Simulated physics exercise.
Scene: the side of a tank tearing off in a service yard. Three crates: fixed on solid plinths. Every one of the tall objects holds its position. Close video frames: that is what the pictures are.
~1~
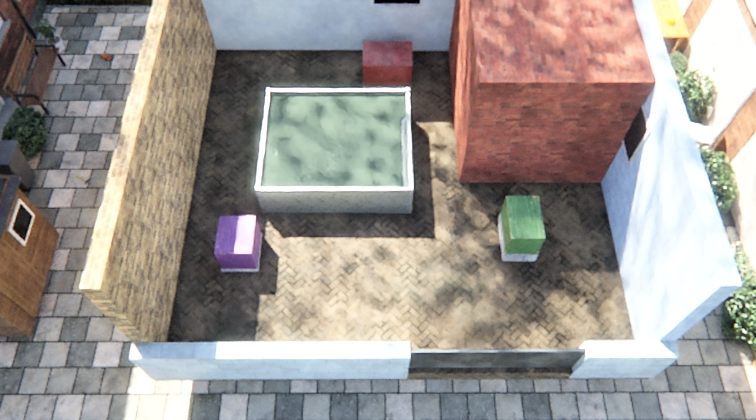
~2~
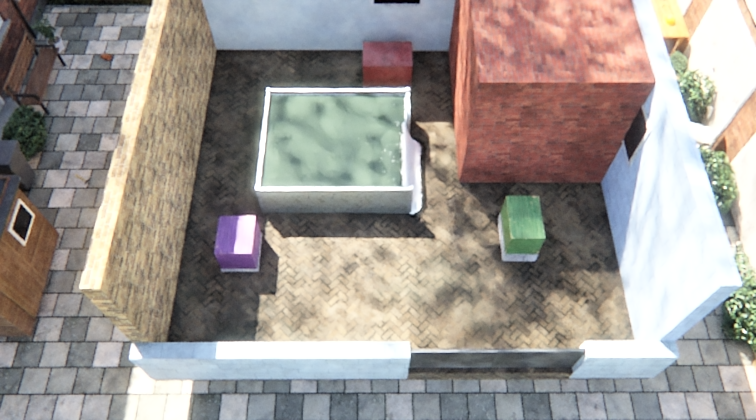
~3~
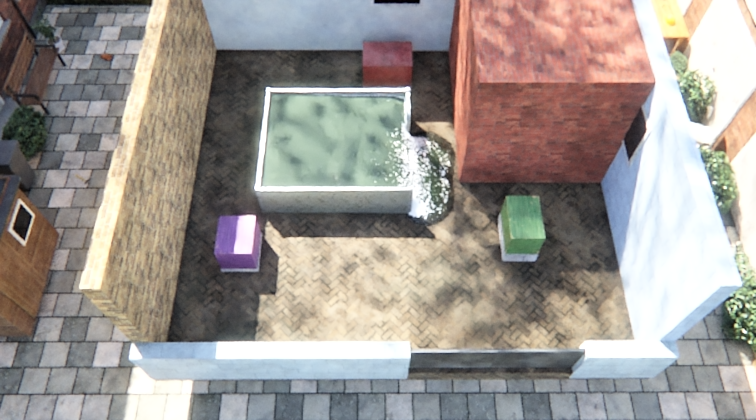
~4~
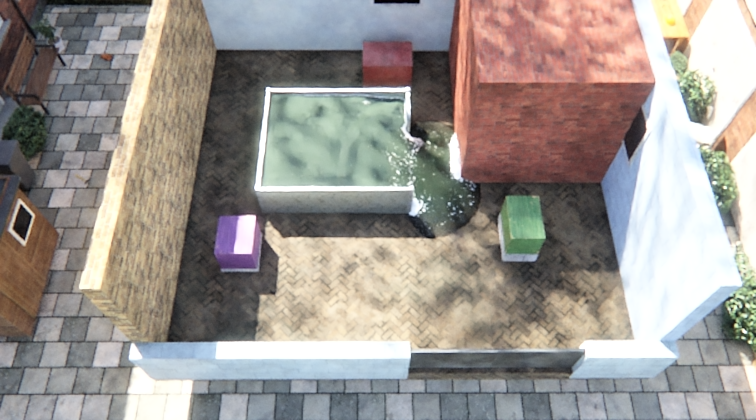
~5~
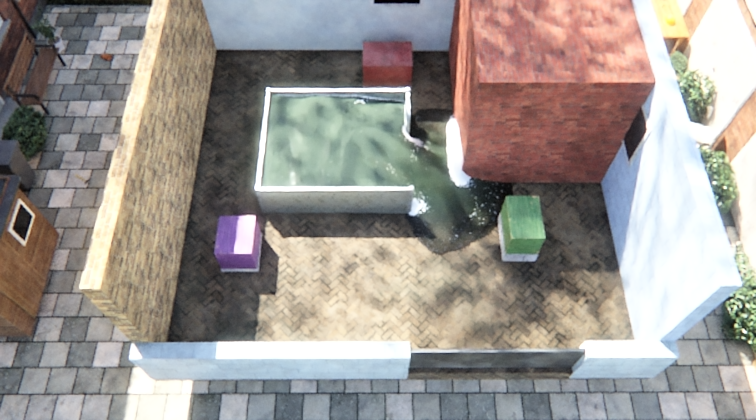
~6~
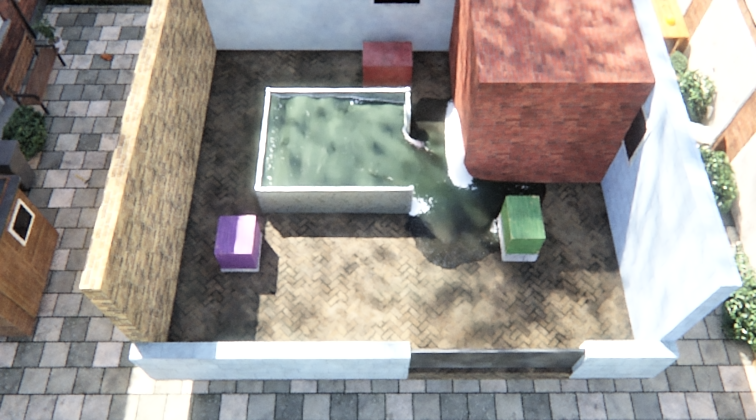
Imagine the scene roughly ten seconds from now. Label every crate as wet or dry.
Purple crate: Wet; green crate: Wet; red crate: Wet.
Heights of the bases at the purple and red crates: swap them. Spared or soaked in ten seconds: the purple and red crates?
Purple crate: Flooded; red crate: Flooded.
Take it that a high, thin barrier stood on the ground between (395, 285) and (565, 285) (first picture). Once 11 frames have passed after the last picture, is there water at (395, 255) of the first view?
There: Flooded.
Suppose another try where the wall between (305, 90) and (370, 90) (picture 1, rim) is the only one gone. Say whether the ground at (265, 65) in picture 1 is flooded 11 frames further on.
Result for the point: Drenched.
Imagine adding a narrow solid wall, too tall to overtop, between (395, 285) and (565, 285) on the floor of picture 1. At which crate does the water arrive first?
It's the one in green.
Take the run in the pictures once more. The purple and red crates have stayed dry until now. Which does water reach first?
My pick is the crate marked red.
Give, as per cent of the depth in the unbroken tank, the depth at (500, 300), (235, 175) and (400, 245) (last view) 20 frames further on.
About 10, 0 and 0 percent, in that order.
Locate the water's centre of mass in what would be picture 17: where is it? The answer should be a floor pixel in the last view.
Around (410, 179).
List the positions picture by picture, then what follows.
The first frame shows the water tank at (337, 140) is whole and still.
In the second frame, water pours out at (407, 169) and has run to (416, 142).
In the third frame, water pours out at (407, 169) and has run to (442, 142).
In the fourth frame, water pours out at (407, 170) and has run to (454, 132).
In the fifth frame, water pours out at (407, 170) and has run to a hidden place.
In the sixth frame, water pours out at (407, 170) and has run to (540, 192).
A moment on, water covers 25 % of the floor; the purple crate not reached, the green crate water round its plinth, the red crate water round its plinth.
Next, water covers 40 % of the floor; the purple crate not reached, the green crate water round its plinth, the red crate water round its plinth.
Then, water covers 65 % of the floor; the purple crate not reached, the green crate water round its plinth, the red crate water round its plinth.
Later, water covers 100 % of the floor; the purple crate water round its plinth, the green crate water round its plinth, the red crate water round its plinth.
In the end, water covers 100 % of the floor; the purple crate was topped, the green crate was topped, the red crate was topped.
